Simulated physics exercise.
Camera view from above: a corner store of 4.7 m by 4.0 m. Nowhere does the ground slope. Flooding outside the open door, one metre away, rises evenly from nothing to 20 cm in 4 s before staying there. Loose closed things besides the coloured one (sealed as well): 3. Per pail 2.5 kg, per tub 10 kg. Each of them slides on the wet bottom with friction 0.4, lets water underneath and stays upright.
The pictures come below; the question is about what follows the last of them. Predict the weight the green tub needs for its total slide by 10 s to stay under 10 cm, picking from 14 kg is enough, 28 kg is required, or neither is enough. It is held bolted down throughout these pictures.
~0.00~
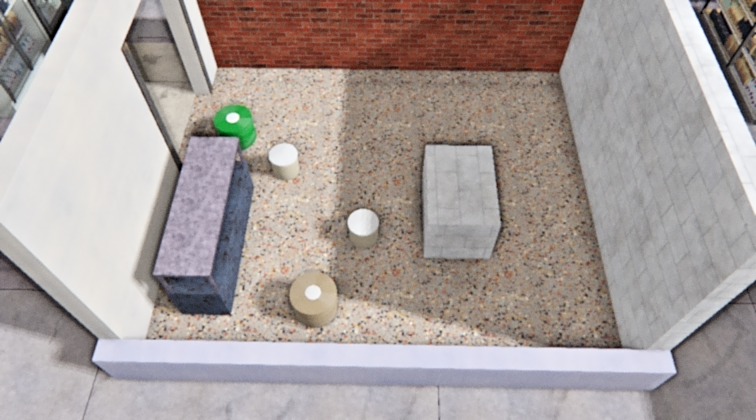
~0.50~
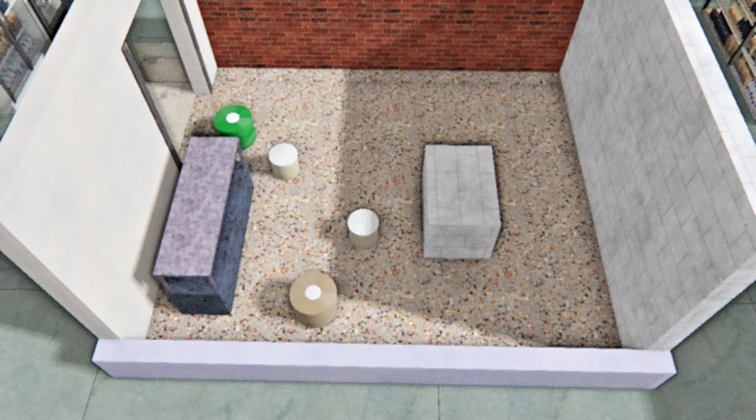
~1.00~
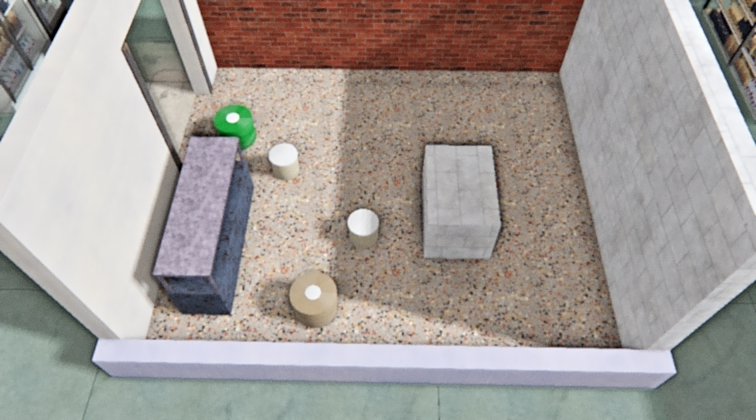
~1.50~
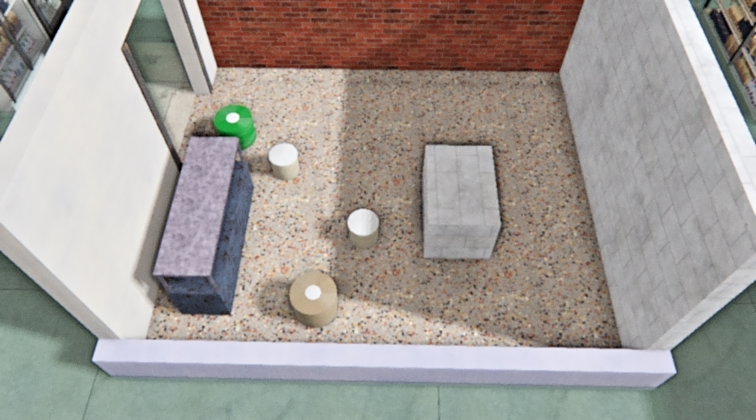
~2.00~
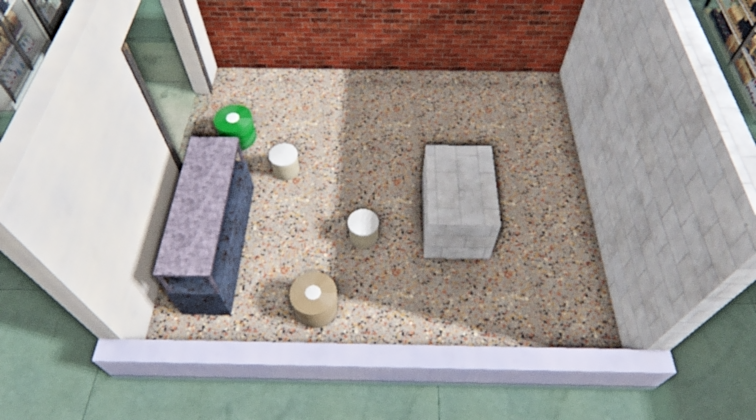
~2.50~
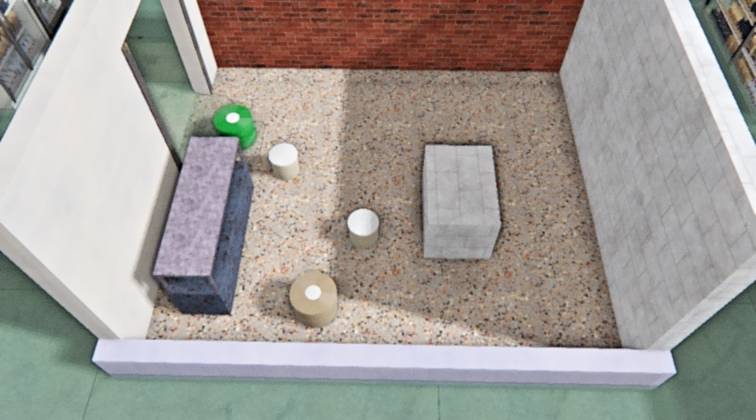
I'm betting neither pick is adequate.
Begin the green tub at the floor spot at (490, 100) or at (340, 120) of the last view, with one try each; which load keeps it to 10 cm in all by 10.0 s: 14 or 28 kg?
The big mass is needed; the big mass is needed.
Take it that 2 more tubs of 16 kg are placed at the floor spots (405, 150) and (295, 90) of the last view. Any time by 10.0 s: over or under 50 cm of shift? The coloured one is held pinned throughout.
Below, beyond.
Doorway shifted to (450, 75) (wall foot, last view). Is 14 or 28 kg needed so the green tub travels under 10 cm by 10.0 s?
Result: Lighter option suffices.
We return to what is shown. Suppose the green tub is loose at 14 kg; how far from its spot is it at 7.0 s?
Roughly 200 cm.
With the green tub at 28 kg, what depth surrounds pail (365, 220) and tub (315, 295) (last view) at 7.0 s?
Close to 4 and 1 centimetres.
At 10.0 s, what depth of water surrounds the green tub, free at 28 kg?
Around 8 cm.
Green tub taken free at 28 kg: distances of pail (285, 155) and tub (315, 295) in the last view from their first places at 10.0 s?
The first is 350 cm from its start, the second 0 cm.
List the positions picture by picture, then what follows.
The first frame shows the green tub at (233, 118), on the bottom; water covers 0.0 m2; 0 of 4 have shifted.
The second frame shows the green tub at (233, 118), on the bottom; 0.0 m2 under water; 0 of 4 have shifted.
The third frame shows the green tub at (233, 118) rests on the ground; 0.0 m2 under water; 0 of 4 have shifted.
The fourth frame shows the green tub at (233, 118), on the bottom; 0.0 m2 under water; 0 of 4 have shifted.
The fifth frame shows the green tub at (233, 118), on the bottom; 0.0 m2 under water; 0 of 4 have shifted.
The sixth frame shows the green tub at (233, 118) rests on the ground; 0.5 m2 under water; 0 of 4 have shifted.
After 3.5 s the green tub would be 23 cm from its start with 14 kg and 0 cm from its start with 28 kg; 7 cm of water round it then.
After 4.5 s the green tub would be 69 cm from its start with 14 kg and 6 cm from its start with 28 kg; 7 cm of water round it then.
After 7.0 s the green tub would be 186 cm from its start with 14 kg and 25 cm from its start with 28 kg; 8 cm of water round it then.
After 10.0 s the green tub would be 261 cm from its start with 14 kg and 30 cm from its start with 28 kg; 8 cm of water round it then.
